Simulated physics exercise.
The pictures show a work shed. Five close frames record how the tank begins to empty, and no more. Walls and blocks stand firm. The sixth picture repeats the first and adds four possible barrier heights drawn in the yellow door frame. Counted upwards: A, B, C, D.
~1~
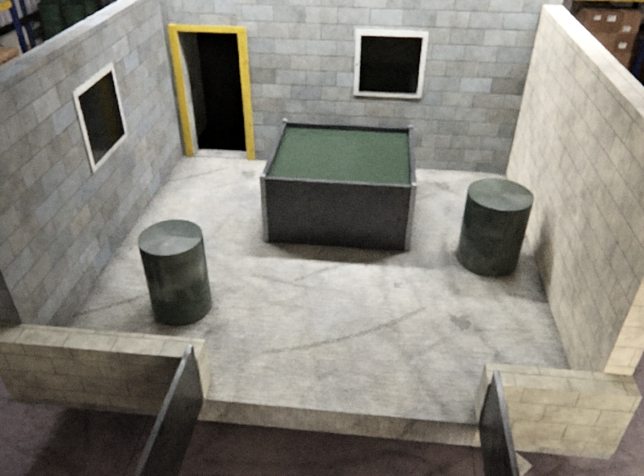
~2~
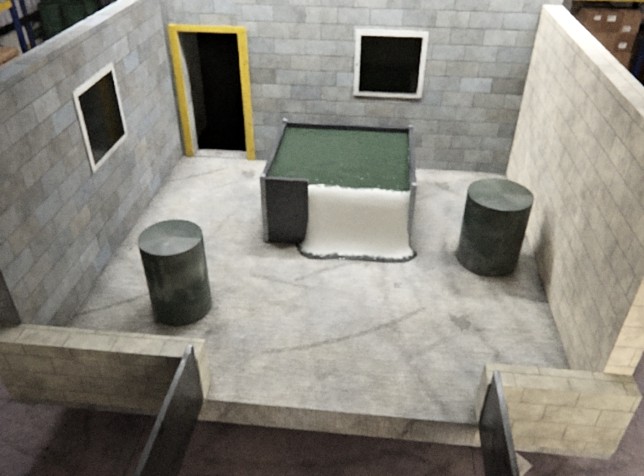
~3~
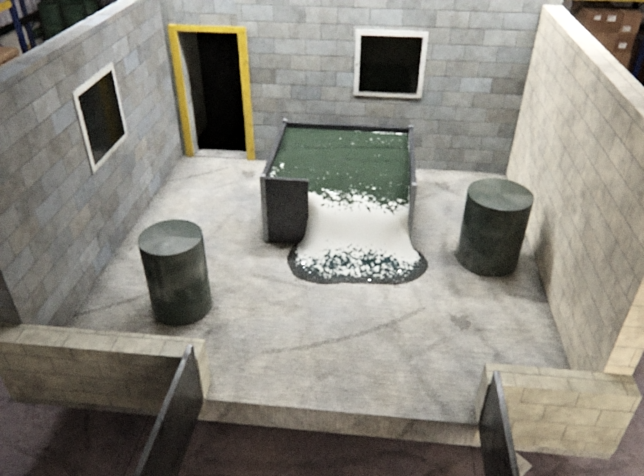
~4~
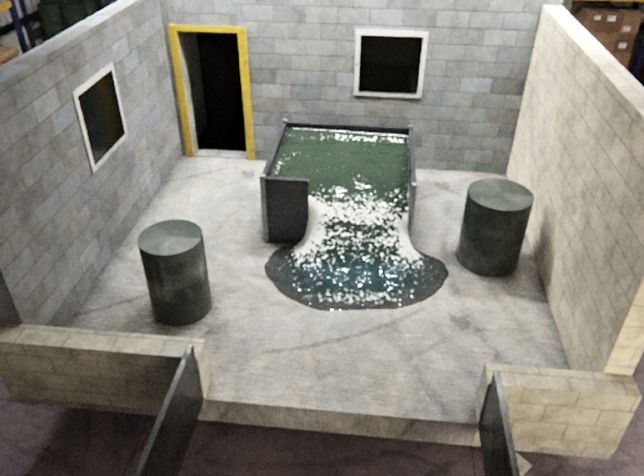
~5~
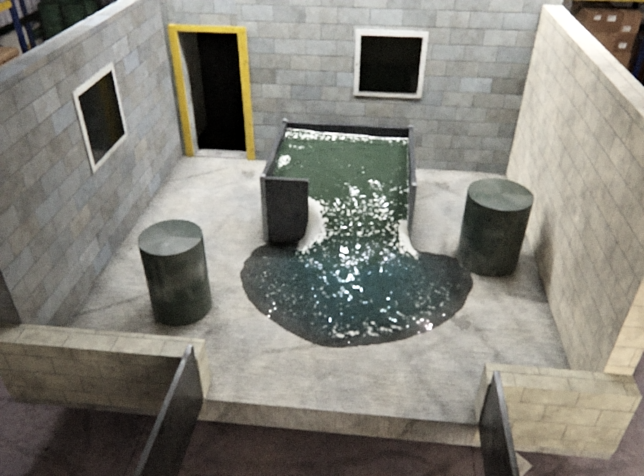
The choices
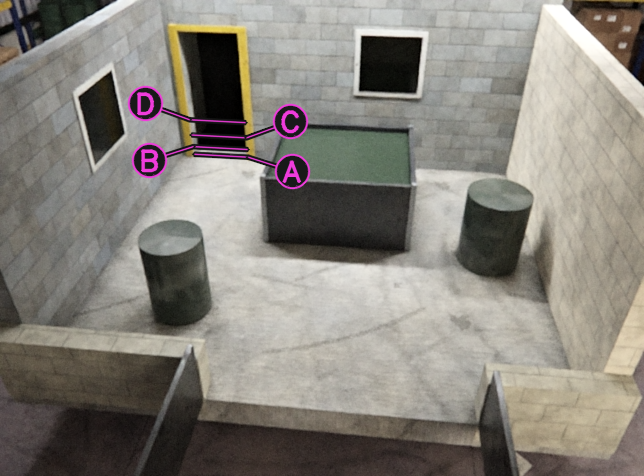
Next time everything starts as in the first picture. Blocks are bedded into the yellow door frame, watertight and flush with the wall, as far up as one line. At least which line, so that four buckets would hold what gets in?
It is A.
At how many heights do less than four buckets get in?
All of them.
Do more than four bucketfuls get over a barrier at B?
No, that is safe.
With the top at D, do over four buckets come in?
No, not at all.
On the marked copy, A at (221, 155); B at (220, 148); C at (219, 136); D at (217, 121); from the bottom up A, B, C, D.
With A, nothing gets over.
With B, nothing gets over.
With C, nothing gets over.
With D, nothing gets over.
